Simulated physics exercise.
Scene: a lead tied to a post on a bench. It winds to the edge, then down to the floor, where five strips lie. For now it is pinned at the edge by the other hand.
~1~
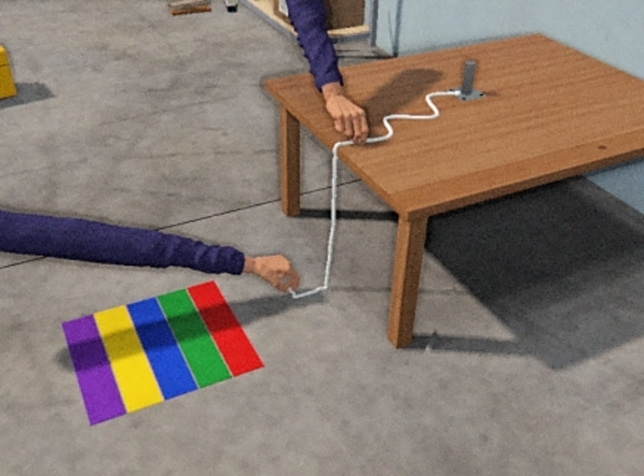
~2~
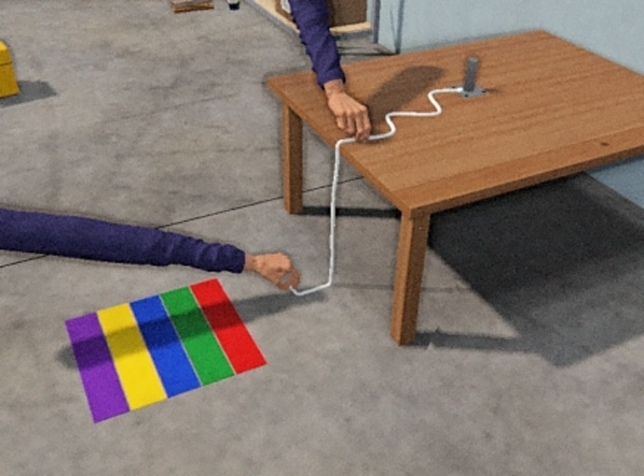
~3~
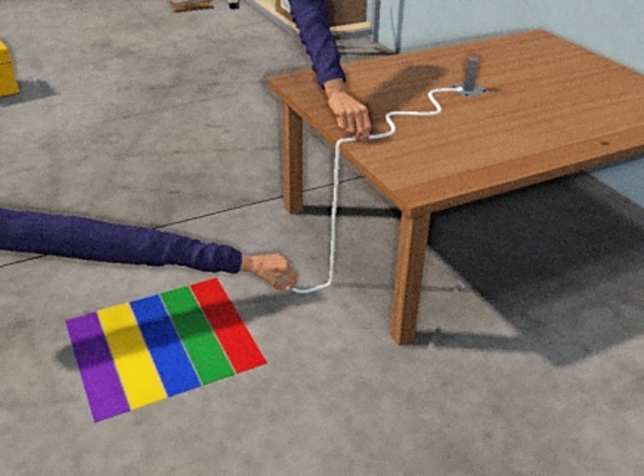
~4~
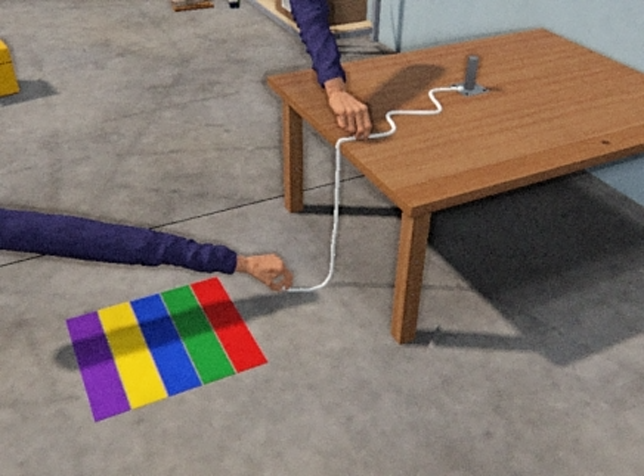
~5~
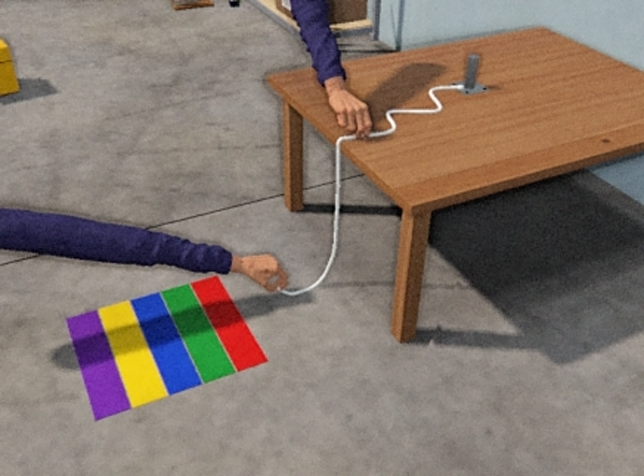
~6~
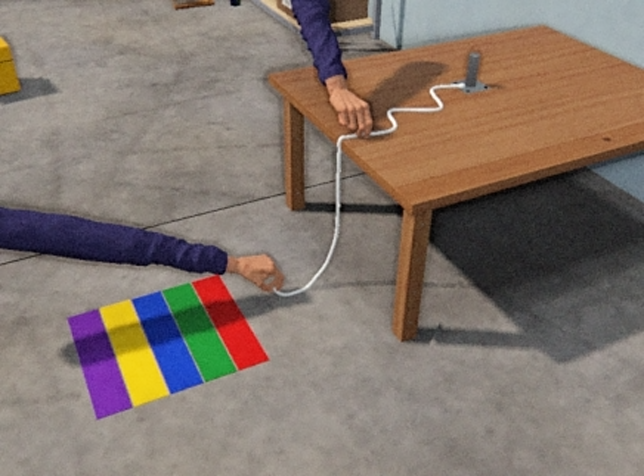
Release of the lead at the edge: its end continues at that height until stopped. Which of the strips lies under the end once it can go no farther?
The yellow one.
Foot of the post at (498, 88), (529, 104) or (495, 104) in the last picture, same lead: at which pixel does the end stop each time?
Respectively (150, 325), (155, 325) and (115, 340).
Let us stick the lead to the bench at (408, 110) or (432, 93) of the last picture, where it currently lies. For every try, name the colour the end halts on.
It would be blue; yellow.
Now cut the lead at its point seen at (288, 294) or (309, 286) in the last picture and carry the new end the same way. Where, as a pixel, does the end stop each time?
Roughly (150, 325), then roughly (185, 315).
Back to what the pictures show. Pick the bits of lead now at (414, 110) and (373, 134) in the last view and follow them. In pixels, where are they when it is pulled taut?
I'd say about (389, 116) for one and about (321, 153) for the other.
Soon after, end near (181, 318); over green.
After that, end near (146, 328); over blue.
At the stop, end near (125, 335); over yellow. It halts on the yellow strip.
